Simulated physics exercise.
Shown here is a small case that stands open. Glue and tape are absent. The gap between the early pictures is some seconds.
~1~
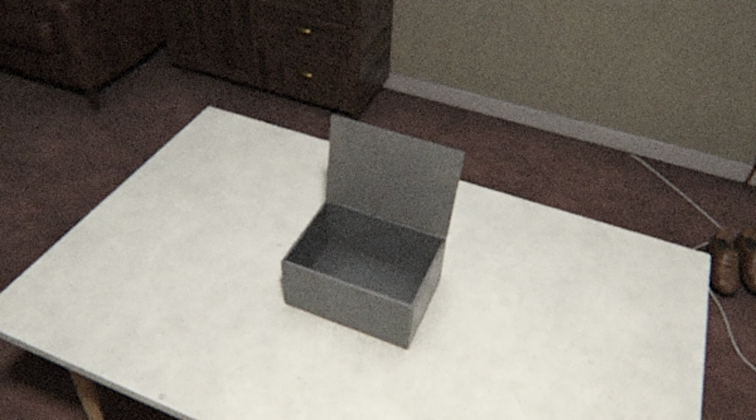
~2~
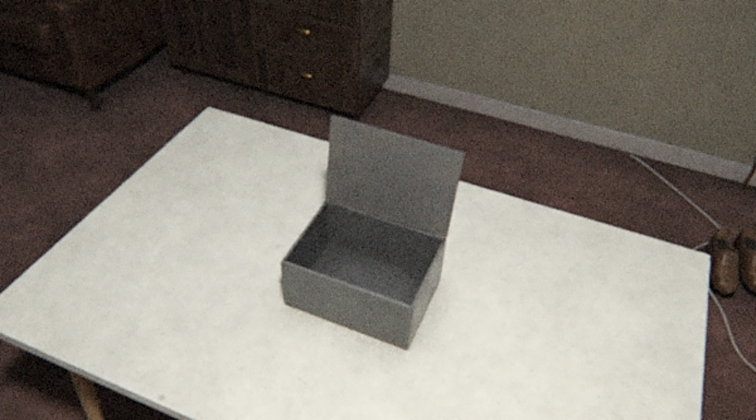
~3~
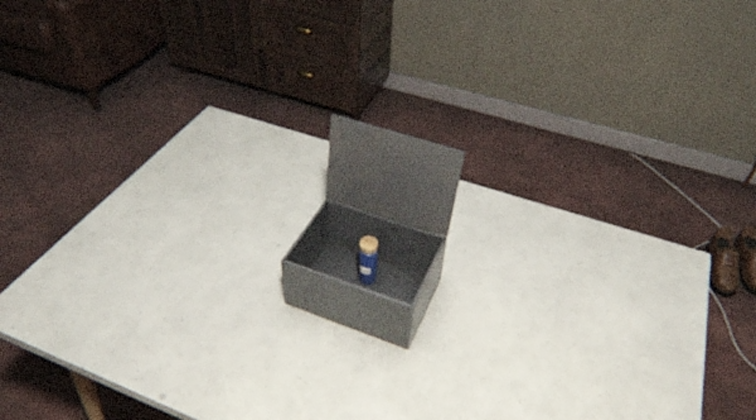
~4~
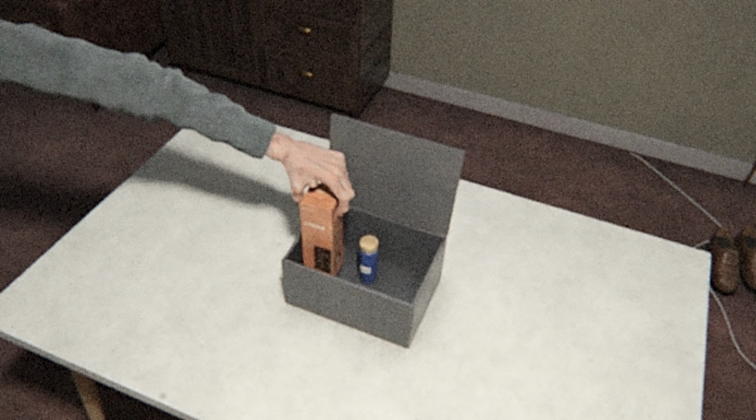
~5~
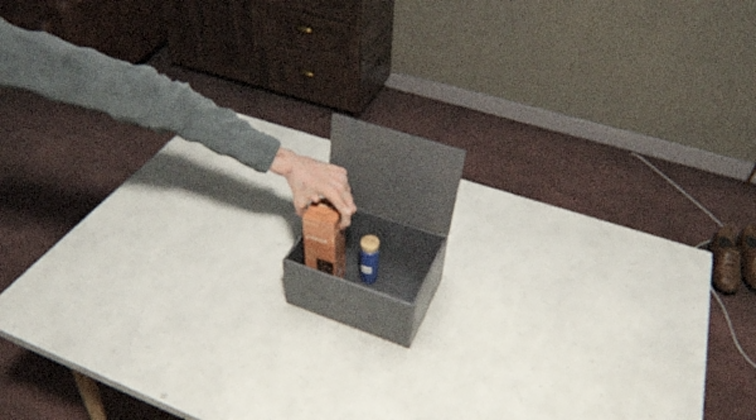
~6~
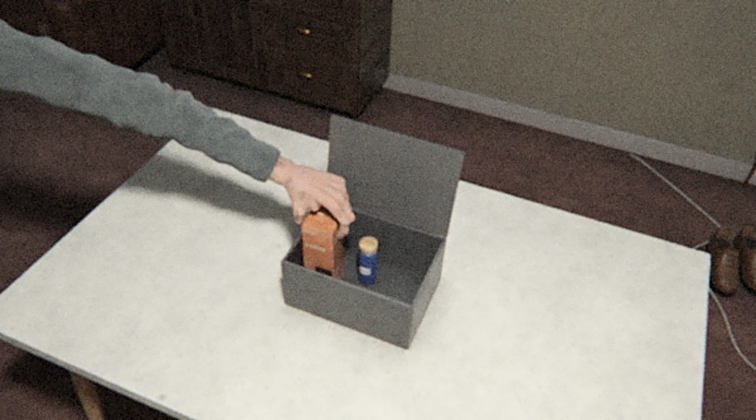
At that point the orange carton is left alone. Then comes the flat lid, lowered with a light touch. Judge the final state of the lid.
The lid is not fully down.
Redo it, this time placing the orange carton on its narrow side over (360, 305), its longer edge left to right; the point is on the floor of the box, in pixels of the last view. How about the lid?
Lid down.
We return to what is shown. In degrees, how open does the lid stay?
Measured angle - around 40°.
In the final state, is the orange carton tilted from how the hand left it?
Simply put, the orange carton remains unturned.
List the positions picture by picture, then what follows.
The last thing is not in view yet, in the first picture.
The last thing is not in view yet, in the second picture.
The last thing is not in view yet; blue shaker (368, 261), in the third picture.
On its way; orange carton (323, 233); blue shaker (369, 260), in the fourth picture.
On its way; orange carton (325, 246); blue shaker (369, 260), in the fifth picture.
Put in, still held; orange carton (324, 254); blue shaker (368, 262), in the sixth picture.
Then, 1.40 s later than the last frame, lid 72° above the rim.
Then, 1.80 s later than the last frame, lid 40° above the rim.
When it is over, lid 40° above the rim; both as before. End places, in pixels of the last picture, orange carton near (324, 254).
